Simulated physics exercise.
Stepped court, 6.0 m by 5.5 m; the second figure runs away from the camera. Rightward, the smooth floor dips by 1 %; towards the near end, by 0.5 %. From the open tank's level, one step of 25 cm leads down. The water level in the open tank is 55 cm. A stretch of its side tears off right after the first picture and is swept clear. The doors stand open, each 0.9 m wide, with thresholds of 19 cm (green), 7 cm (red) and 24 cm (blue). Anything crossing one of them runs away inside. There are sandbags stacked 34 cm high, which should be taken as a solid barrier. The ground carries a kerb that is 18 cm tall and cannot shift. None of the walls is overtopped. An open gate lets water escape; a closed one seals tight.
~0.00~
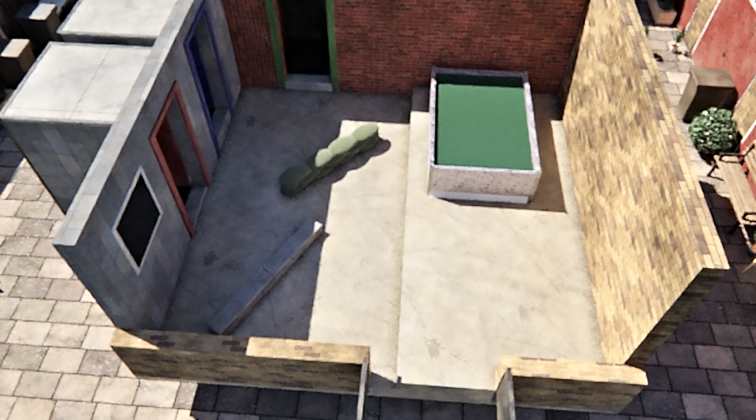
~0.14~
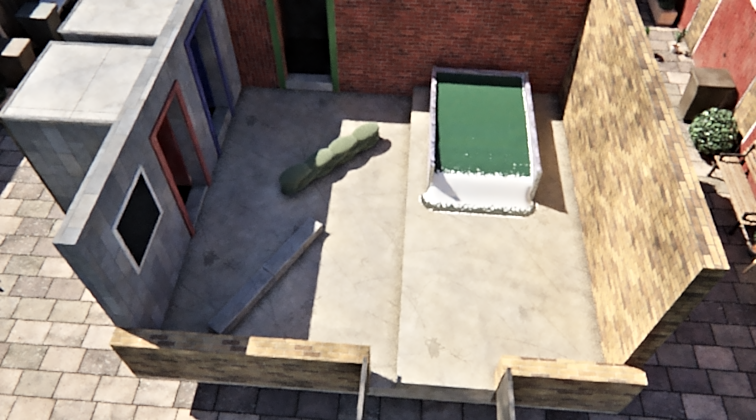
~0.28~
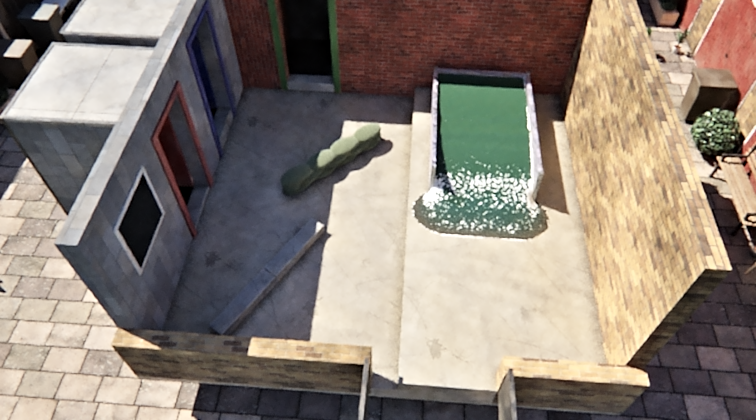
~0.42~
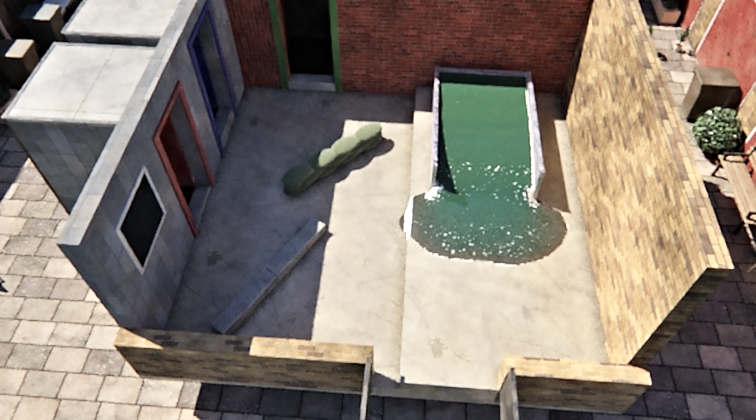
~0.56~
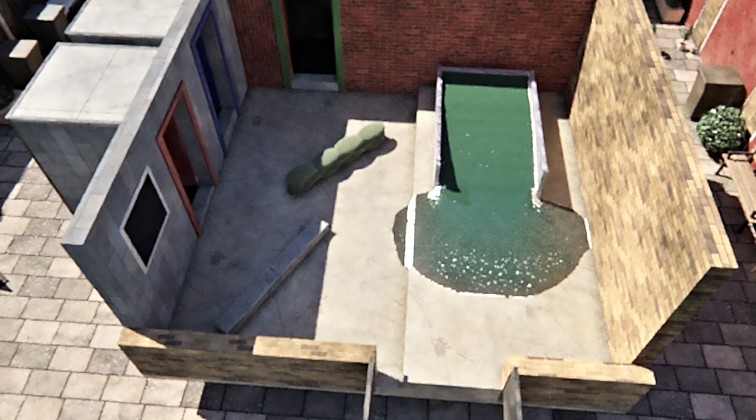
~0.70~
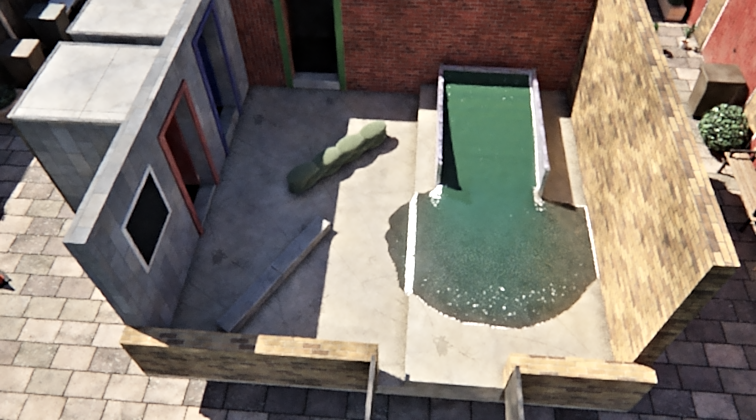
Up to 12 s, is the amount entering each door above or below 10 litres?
At the end, at the green door the water falls short of the limit, at the red door the water falls short of the limit, at the blue door the water falls short of the limit.
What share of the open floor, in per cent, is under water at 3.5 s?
40 %.
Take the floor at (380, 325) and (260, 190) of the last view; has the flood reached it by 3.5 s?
Awash, then not yet touched.
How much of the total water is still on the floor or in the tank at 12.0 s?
Roughly 56 per cent is still there.
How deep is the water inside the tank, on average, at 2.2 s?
It averages close to 21 centimetres.
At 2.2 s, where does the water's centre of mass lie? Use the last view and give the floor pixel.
The water's centre is around (492, 222).
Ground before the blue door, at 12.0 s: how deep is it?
Close to 1.0 cm of depth.
After 1.4 s water covers 35 % of the floor and is deepest (30 cm) near (614, 378); green door not reached, red door not reached, blue door not reached.
After 2.2 s water covers 40 % of the floor and is deepest (38 cm) near (600, 377); green door not reached, red door not reached, blue door not reached.
After 3.5 s water covers 40 % of the floor and is deepest (22 cm) near (614, 378); green door not reached, red door not reached, blue door not reached.
After 7.0 s water covers 65 % of the floor and is deepest (12 cm) near (338, 339); green door not reached, red door 2 cm at the sill, 0 L in, blue door not reached.
After 12.0 s water covers 80 % of the floor and is deepest (8 cm) near (590, 239); green door 3 cm at the sill, 0 L in, red door 1 cm at the sill, 0 L in, blue door 1 cm at the sill, 0 L in.
